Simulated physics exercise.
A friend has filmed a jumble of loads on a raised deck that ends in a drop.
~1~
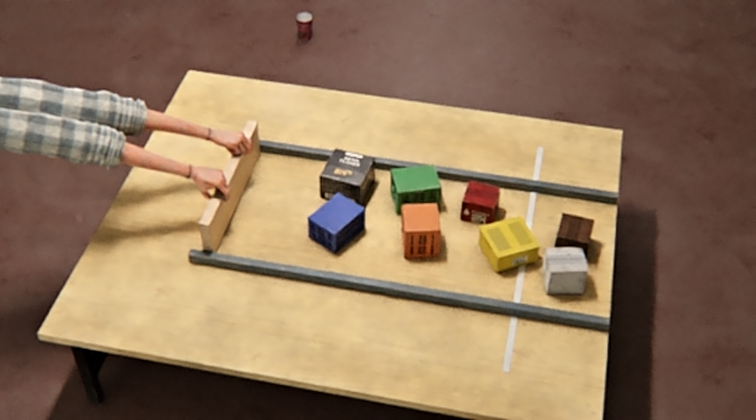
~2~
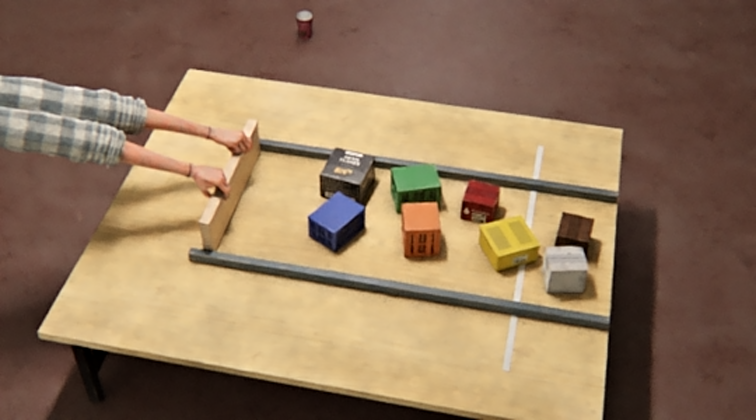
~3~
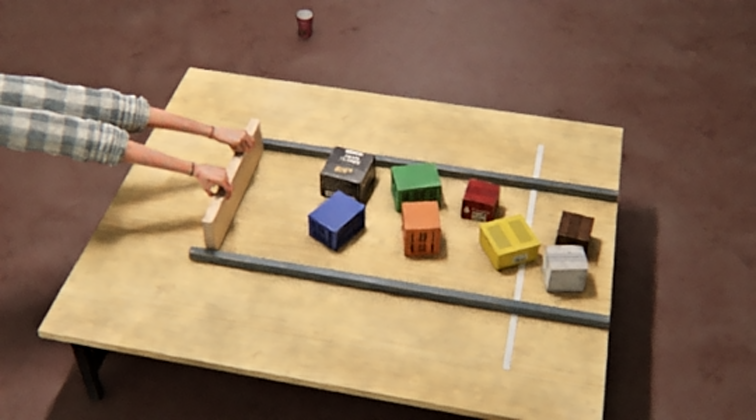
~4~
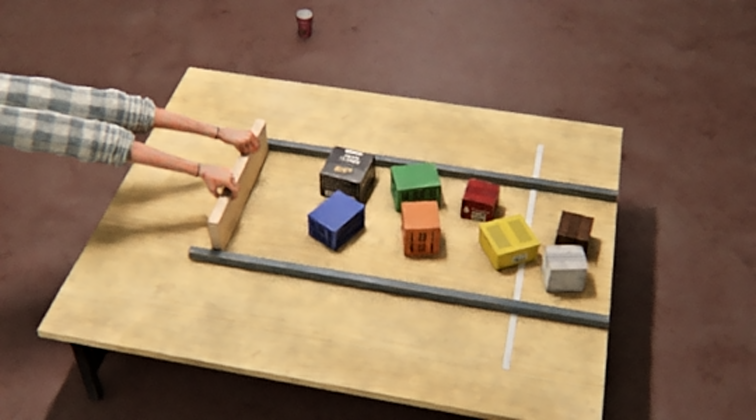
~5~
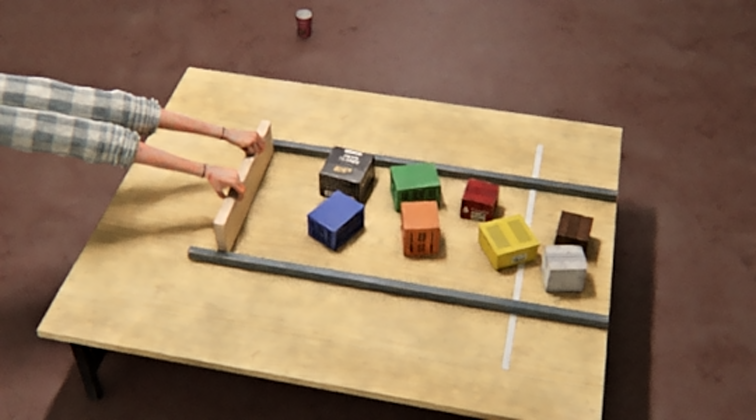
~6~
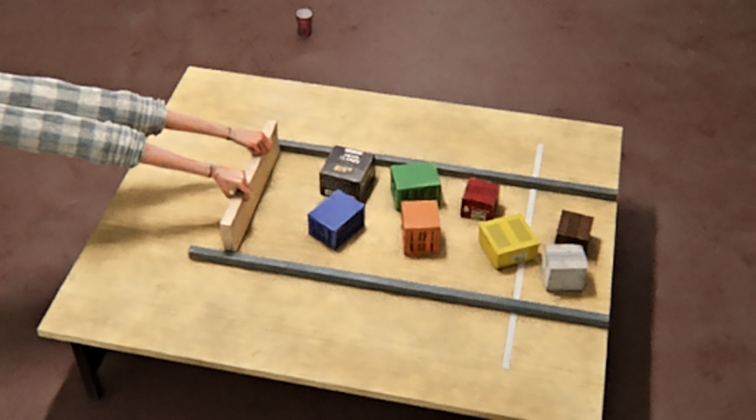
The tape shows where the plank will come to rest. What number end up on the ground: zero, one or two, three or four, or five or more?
As it turns out, the number that fall off is three or four.
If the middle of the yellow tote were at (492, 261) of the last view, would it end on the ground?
The yellow tote survives.
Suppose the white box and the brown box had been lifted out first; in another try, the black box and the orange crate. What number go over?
First 2, then 1.
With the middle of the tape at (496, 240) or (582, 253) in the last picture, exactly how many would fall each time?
It would be 1 and 6.
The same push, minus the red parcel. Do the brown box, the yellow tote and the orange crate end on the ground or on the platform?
The brown box drops off; the yellow tote tumbles off; the orange crate remains up.
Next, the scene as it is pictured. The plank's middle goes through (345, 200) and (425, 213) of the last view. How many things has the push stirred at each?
By then 3, and 6.
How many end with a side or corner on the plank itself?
In contact: 2.
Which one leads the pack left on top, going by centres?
The white box ends nearest.
Soon after, none off yet; brown box at rest near (574, 234); white box at rest near (564, 268); yellow tote at rest near (508, 242).
After that, none off yet; brown box displaced about its own width near (614, 240); white box displaced a little near (568, 272); yellow tote displaced about its own width near (568, 246).
In the end, the number that fall off is three or four; gone, red parcel, yellow tote and brown box.
